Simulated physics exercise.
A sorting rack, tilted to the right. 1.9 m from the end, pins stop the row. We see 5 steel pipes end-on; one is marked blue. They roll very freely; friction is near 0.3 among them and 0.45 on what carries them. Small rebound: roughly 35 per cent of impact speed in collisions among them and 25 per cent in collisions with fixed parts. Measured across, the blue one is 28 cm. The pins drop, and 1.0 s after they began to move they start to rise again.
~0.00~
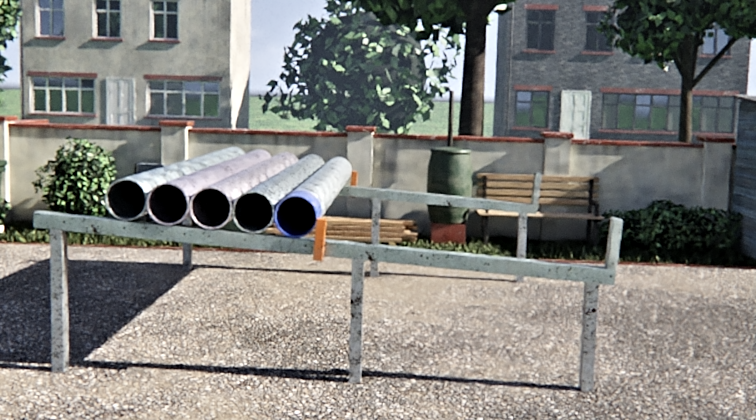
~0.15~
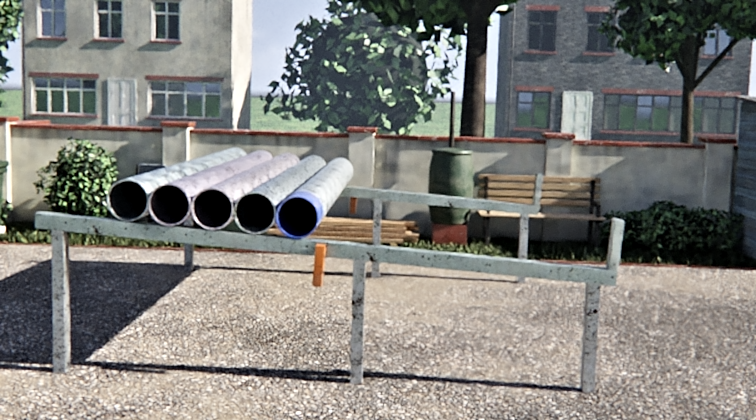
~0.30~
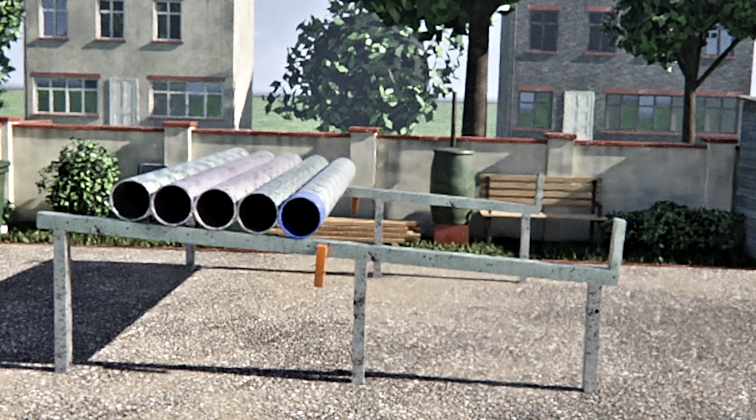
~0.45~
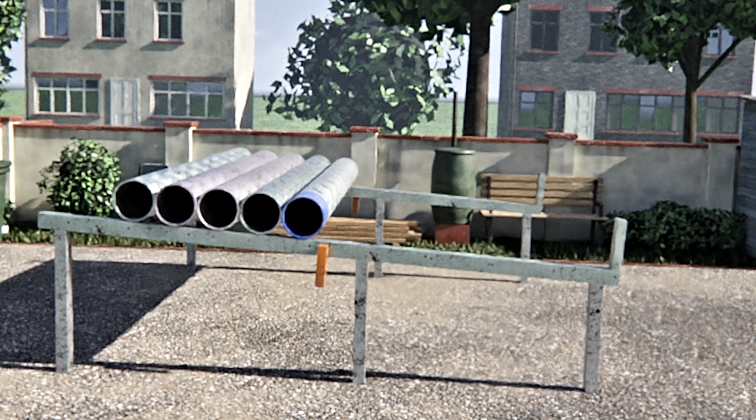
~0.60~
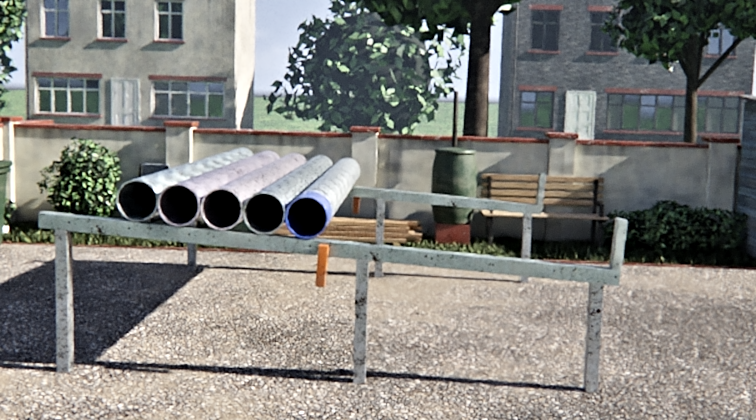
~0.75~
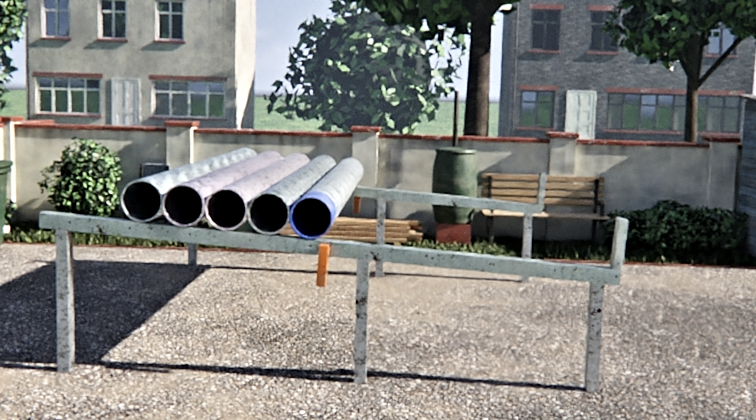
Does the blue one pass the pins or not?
Watching it, blue slips past.
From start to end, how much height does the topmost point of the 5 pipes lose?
Roughly 0 cm.
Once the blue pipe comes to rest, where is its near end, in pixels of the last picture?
At about (594, 246).
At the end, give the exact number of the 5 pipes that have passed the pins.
Altogether that makes 1.
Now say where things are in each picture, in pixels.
Blue at (295, 217); pins up; the rack falls 4°, in the first frame.
Blue at (297, 218); pins down, in the second frame.
Blue at (299, 218); pins down, in the third frame.
Blue at (302, 218); pins down, in the fourth frame.
Blue at (306, 218); pins down; the first has rolled 5 cm, in the fifth frame.
Blue at (311, 218); pins down; the first has rolled 5 cm, in the sixth frame.
After 1.1 s, blue is on the rails, 5 cm above the pins, rolling right; 0 through so far.
After 1.3 s, blue is in the air, 5 cm below the pins, rolling right; 1 through so far.
At rest (3.6 s), blue is on the rails, 175 cm below the pins; 1 through so far.
